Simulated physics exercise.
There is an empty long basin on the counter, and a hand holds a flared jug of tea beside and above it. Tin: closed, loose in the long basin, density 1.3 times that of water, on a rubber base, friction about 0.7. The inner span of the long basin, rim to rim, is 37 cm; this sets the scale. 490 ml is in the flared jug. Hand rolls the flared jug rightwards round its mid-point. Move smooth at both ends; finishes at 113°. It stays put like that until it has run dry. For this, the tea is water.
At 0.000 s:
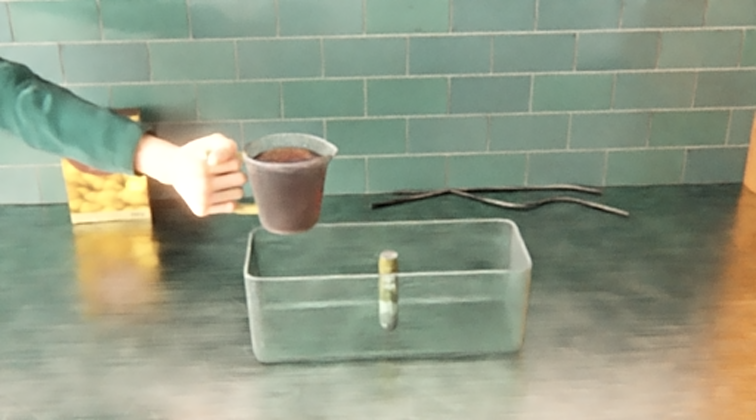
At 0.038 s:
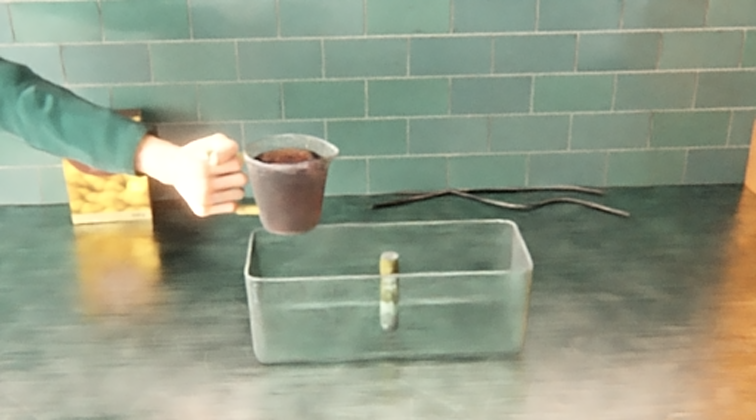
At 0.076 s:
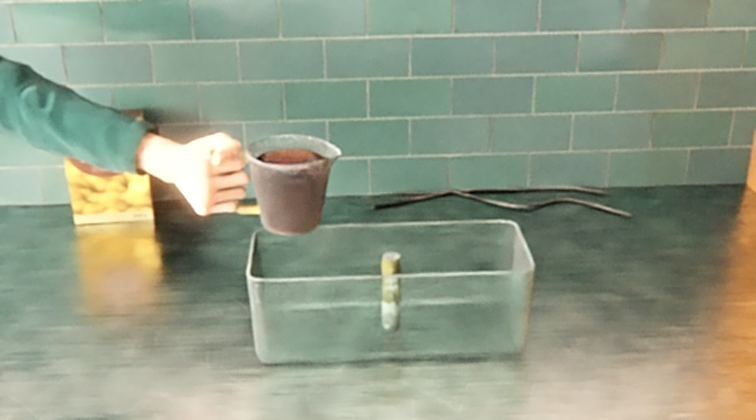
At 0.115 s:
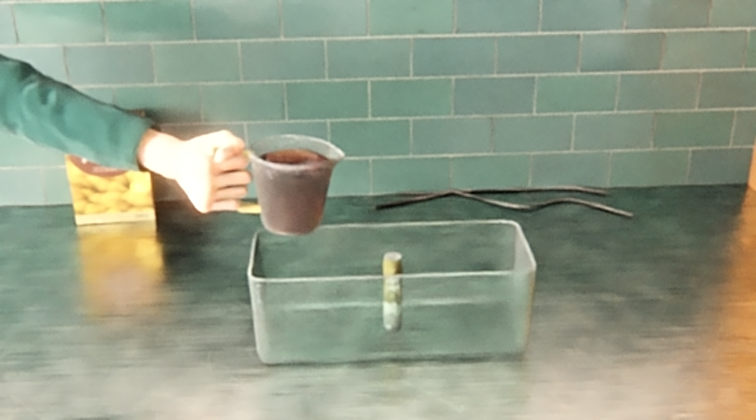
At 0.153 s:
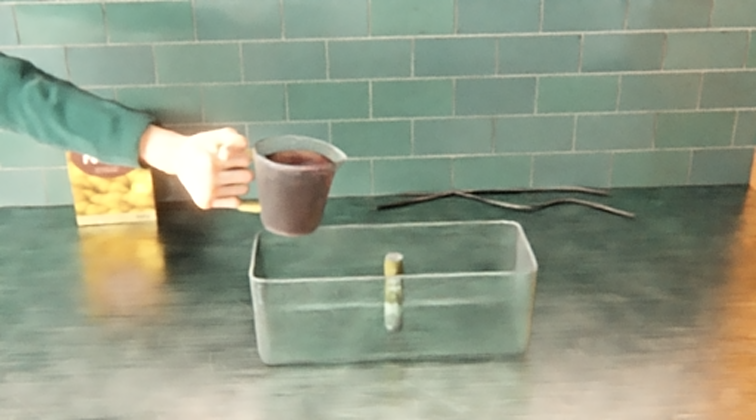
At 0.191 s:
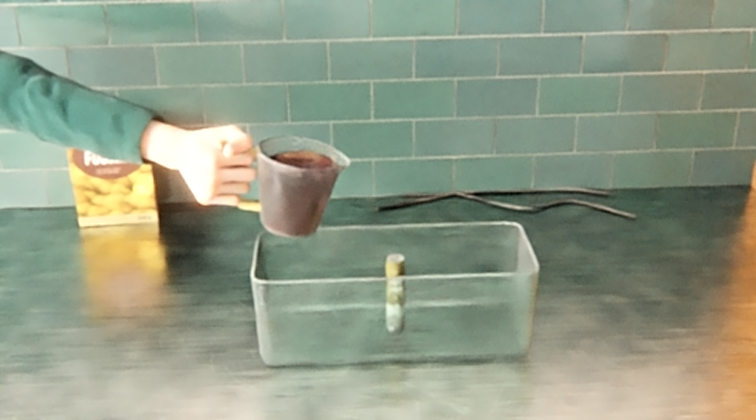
On a dark green counter backed by green tiles, seen from the front and slightly above, an empty clear long basin sits with a small mottled upright tin inside. A green-sleeved arm at left holds a flared jug of dark reddish-brown tea above the basin's left end, with a yellow box and dark sticks behind. The hand slowly tilts the jug slightly rightwards, gently gathering pace.
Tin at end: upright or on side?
On side.
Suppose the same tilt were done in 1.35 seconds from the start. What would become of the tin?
With that tilt, the tin tips.
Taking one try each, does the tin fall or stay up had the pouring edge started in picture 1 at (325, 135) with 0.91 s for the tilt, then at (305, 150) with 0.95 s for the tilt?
In the first try it comes down; in the second it remains standing.
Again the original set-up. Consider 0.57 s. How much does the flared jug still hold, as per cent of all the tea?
Fraction remaining: Approx. 66 per cent.
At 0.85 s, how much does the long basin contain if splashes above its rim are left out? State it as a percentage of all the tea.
About 86 per cent.
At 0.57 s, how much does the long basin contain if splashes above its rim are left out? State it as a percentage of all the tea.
14 %, roughly.
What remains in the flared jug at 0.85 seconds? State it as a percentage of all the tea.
8 per cent or so.
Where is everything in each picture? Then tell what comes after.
It leans 0°; its right rim is at (337, 149); the tea meets the walls at (248, 161) and (326, 158); the long basin's rim runs from (249, 253) to (523, 244); the tin's top is at (389, 258), in the first frame.
It leans 0°; its right rim is at (338, 151); the tea meets the walls at (249, 161) and (327, 159), in the second frame.
It leans 2°; its right rim is at (341, 152); the tea meets the walls at (252, 161) and (329, 160), in the third frame.
It leans 4°; its right rim is at (344, 154); the tea meets the walls at (255, 160) and (332, 161), in the fourth frame.
It leans 7°; its right rim is at (347, 157); the tea meets the walls at (257, 161) and (335, 163), in the fifth frame.
It leans 11°; its right rim is at (350, 162); the tea meets the walls at (261, 164) and (339, 164), in the sixth frame.
Then, 0.57 s in, the tilt is 74° and 66 per cent is still to pour; the tin stands where it began.
Then, 0.85 s in, the tilt is 110° and 8 per cent is still to pour; the tin leans 13°.
Then, 1.13 s in, the tilt is 113° and 0 per cent is still to pour; the tin lies on its side.
Then, 1.45 s in, the tilt is 113° and 0 per cent is still to pour; the tin lies on its side.
Finally, the tin lies on its side.
